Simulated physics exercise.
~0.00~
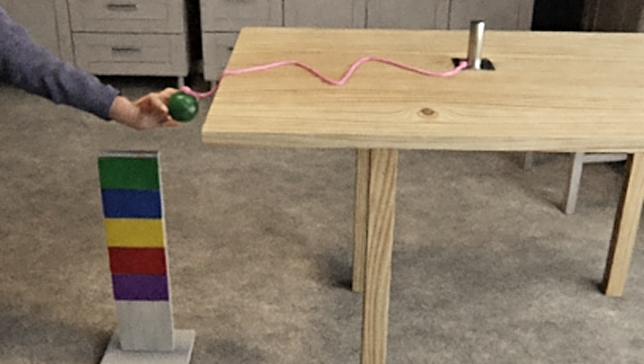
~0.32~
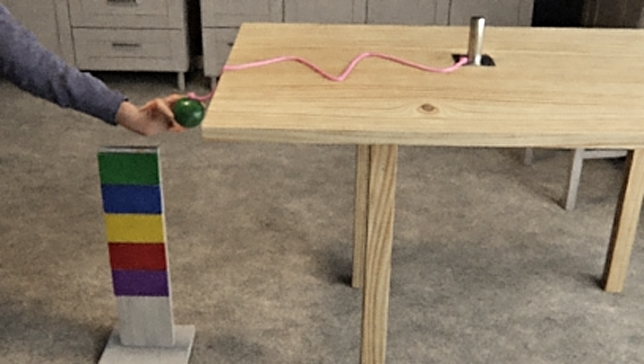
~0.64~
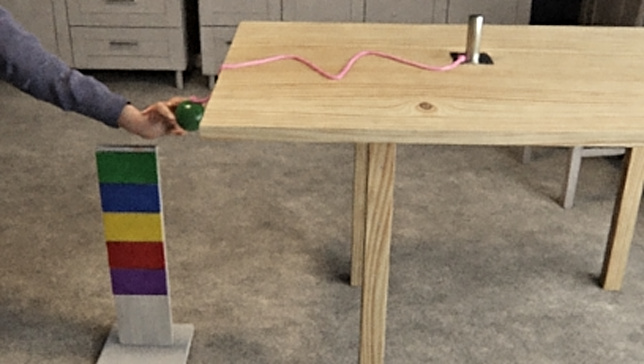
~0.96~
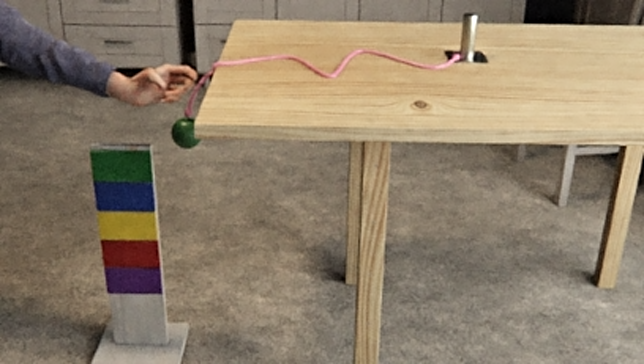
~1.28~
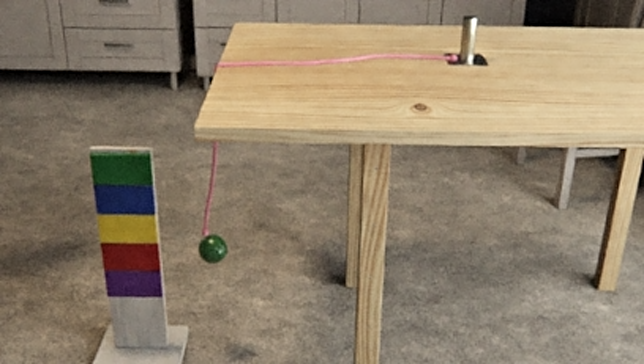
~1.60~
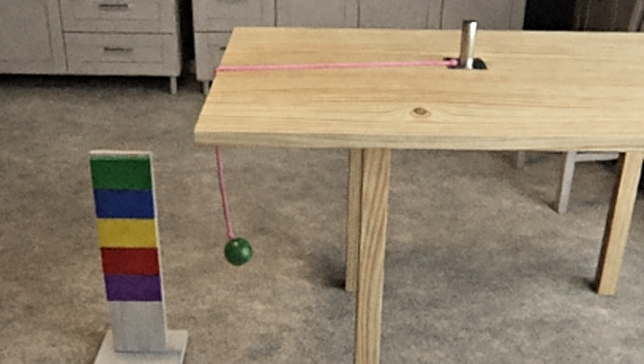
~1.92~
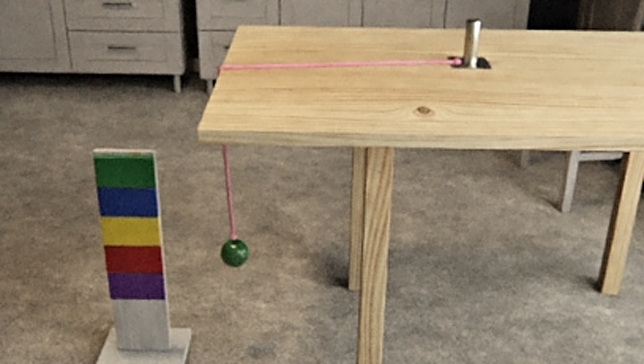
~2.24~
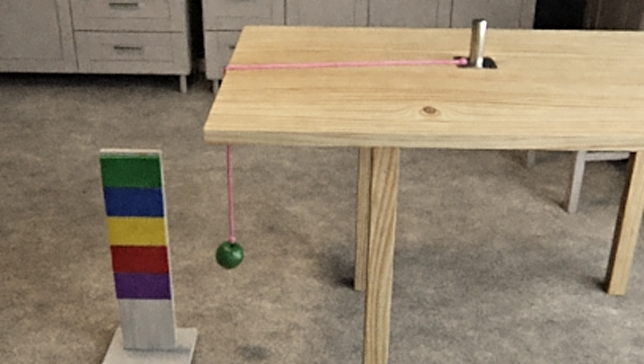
At first, a hand holds a small green apple just off the left end of a wooden table, with a pink lead winding loosely back across the top to a metal post. Below stands an upright board with green, blue, yellow, red and purple bands. The hand shifts the apple slightly, then lets go and draws back out of view. The apple drops, pulling the lead nearly straight over the table edge. It swings a little to the right, then eases back left, and ends hanging level with the red band.
